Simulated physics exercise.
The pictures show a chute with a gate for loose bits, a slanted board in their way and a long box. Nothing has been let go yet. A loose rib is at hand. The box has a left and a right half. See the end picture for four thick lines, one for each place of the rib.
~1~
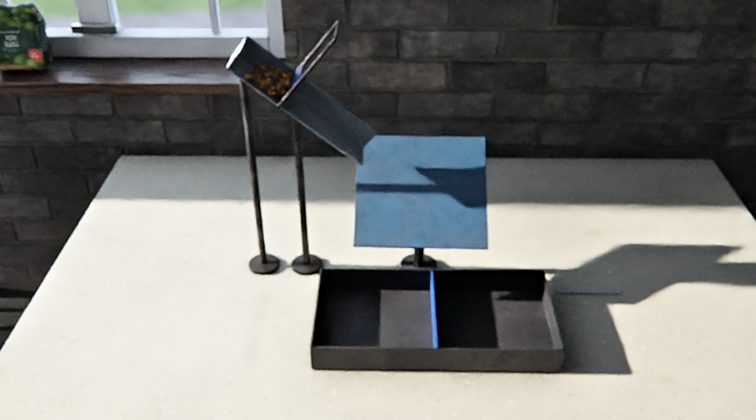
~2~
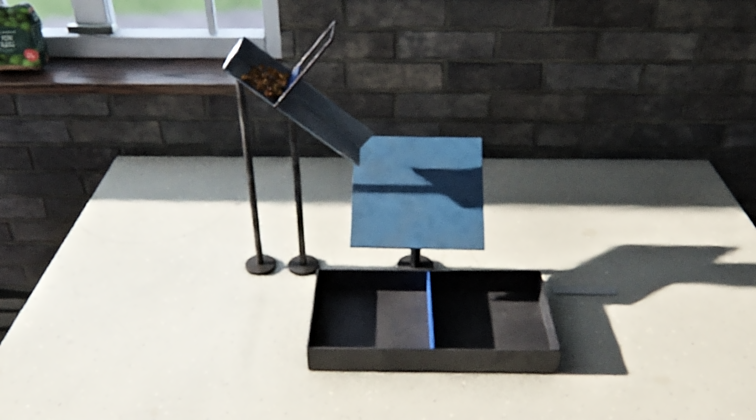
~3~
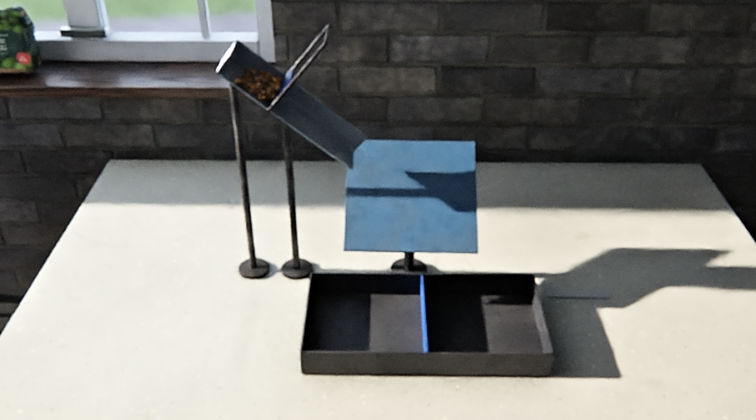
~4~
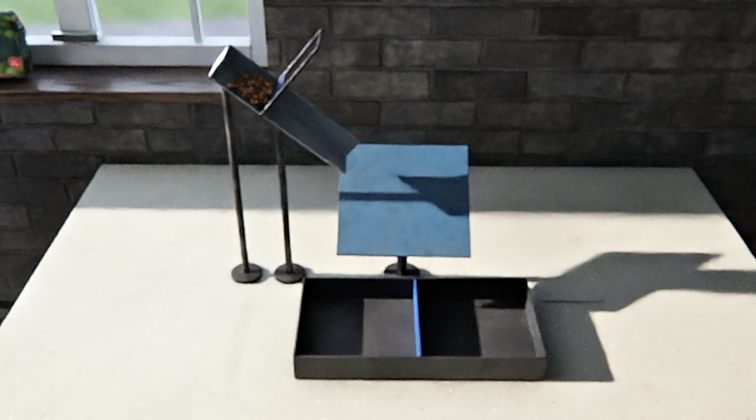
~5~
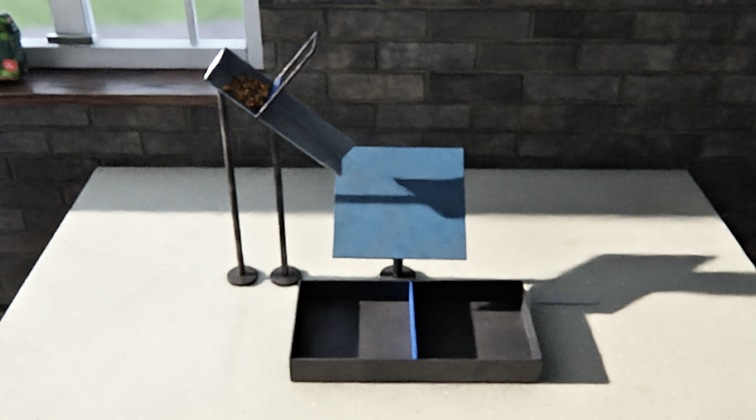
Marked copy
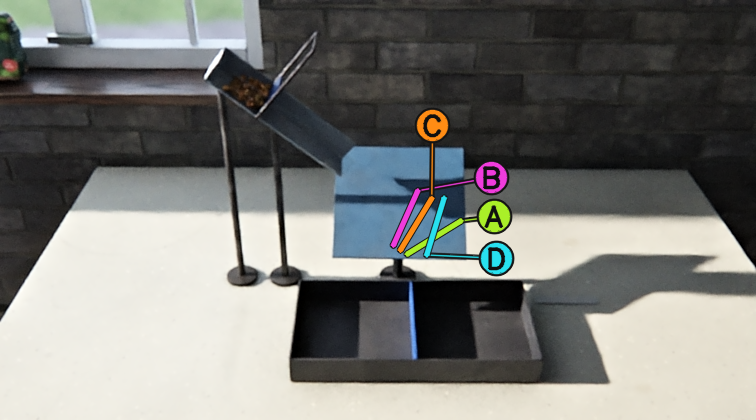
The whole view drifted slightly to the right, while the brown bits stayed behind the gate in the sloping chute, above a slanted blue board and a dark box with a blue divider.
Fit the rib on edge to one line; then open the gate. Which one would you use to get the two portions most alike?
D beats the others.
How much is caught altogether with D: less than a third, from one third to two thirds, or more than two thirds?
More than two thirds.
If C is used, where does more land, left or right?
More lands on the left.
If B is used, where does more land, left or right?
More lands on the left.
On the marked copy, line A from (461, 220) to (407, 254); line B from (417, 190) to (393, 245); line C from (431, 198) to (400, 249); line D from (444, 198) to (426, 255).
With A, of what is caught, the bulk in the left half, a small share in the right.
With B, of what is caught, all but a few in the left half, a small share in the right.
With C, of what is caught, all but a few in the left half, a small share in the right.
With D, of what is caught, close to two thirds in the left half, close to a third in the right.
